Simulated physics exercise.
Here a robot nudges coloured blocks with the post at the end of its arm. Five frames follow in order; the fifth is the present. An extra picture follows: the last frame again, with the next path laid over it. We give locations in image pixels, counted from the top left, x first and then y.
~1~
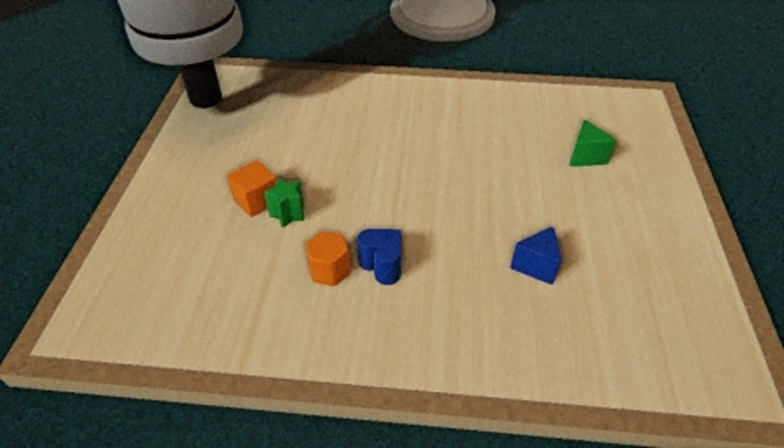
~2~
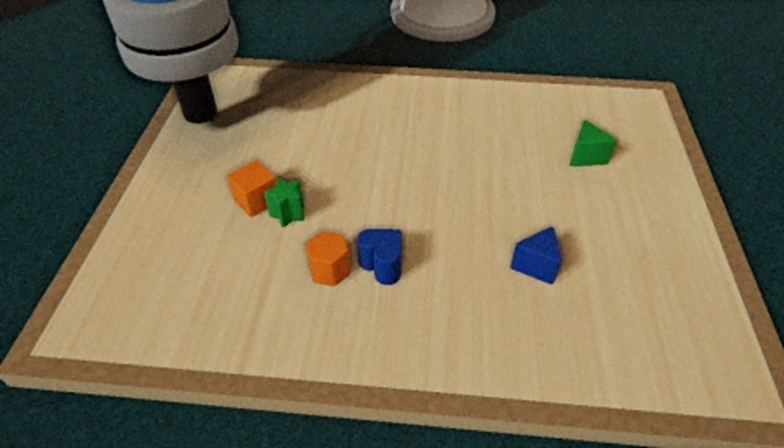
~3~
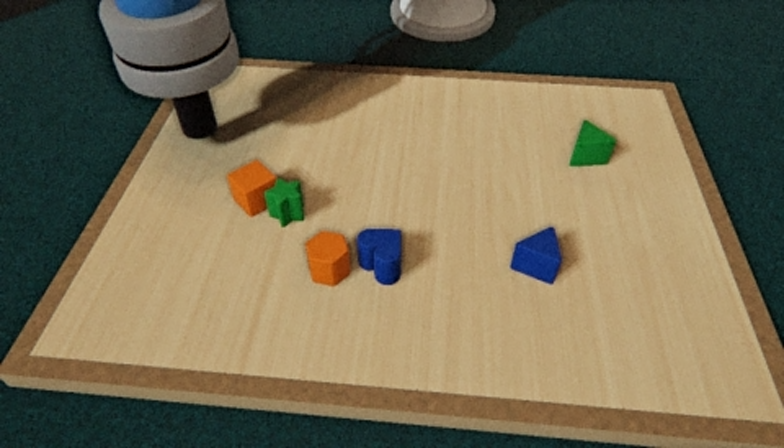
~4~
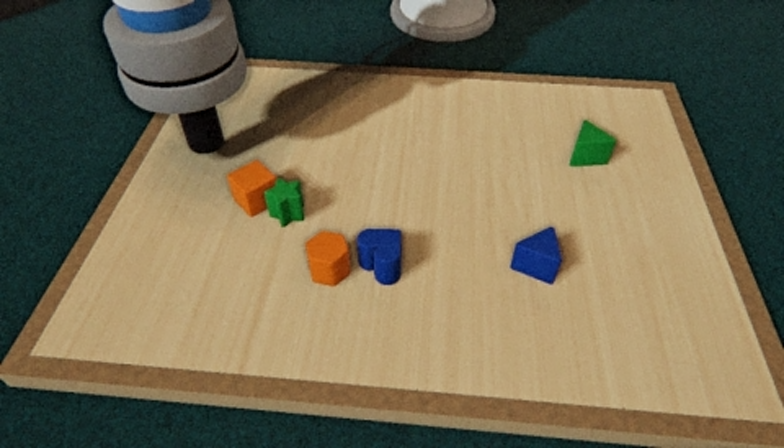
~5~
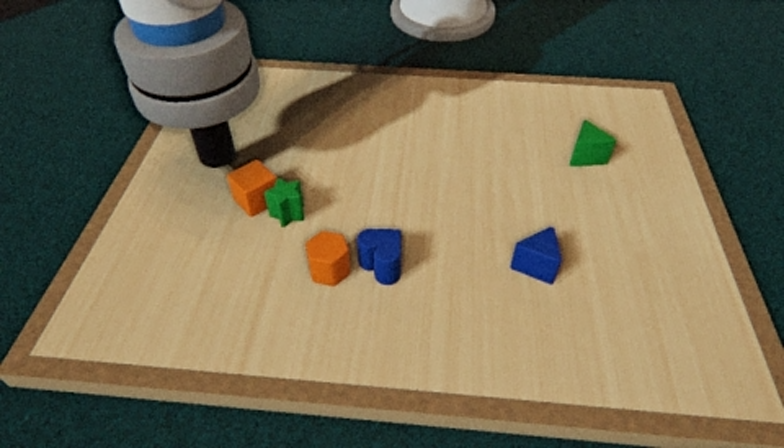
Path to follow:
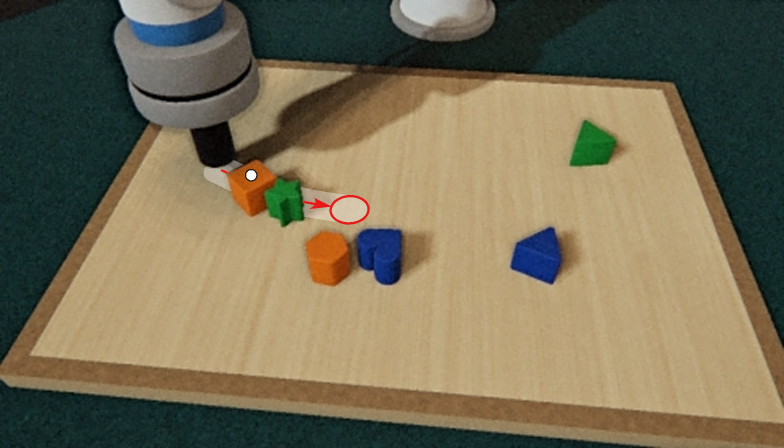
A robot arm with a dark post at its tip moves over the upper left of a pale wooden board with a brown border, seen from above at an angle by a still camera. An orange block and green star sit at left, an orange hexagon and blue heart near centre, and blue and green blocks at right. The post slides toward the viewer, then slightly right, nearing the orange block, while every block stays still.
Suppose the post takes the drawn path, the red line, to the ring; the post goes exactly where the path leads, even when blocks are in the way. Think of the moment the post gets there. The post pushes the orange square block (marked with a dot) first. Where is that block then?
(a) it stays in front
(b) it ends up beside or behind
It's b.
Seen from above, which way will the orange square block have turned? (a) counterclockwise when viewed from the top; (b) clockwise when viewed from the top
The correct letter is b.
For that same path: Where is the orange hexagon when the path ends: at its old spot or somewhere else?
It is carried off its spot.
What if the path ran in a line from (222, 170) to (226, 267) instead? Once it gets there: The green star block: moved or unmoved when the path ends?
It gets displaced.
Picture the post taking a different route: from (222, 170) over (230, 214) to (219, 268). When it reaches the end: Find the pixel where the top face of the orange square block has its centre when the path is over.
When the path ends, it will be at (264, 191).
The line goes from (222, 170) via (259, 188) and (301, 201), ending at (350, 209); the dot is on the orange square block.
What follows on the original path. One third of the way, post at (257, 175); orange square block at (270, 186); green star block at (297, 201), turned 25° clockwise.
Two thirds of the way, post at (301, 189); orange square block at (307, 204), turned 30° clockwise; green star block at (323, 228), turned 45° clockwise; orange hexagon at (334, 259).
At the end, post at (349, 197); orange square block at (324, 211), turned 50° clockwise; green star block at (329, 239), turned 65° clockwise; orange hexagon at (336, 270); blue heart block unmoved.
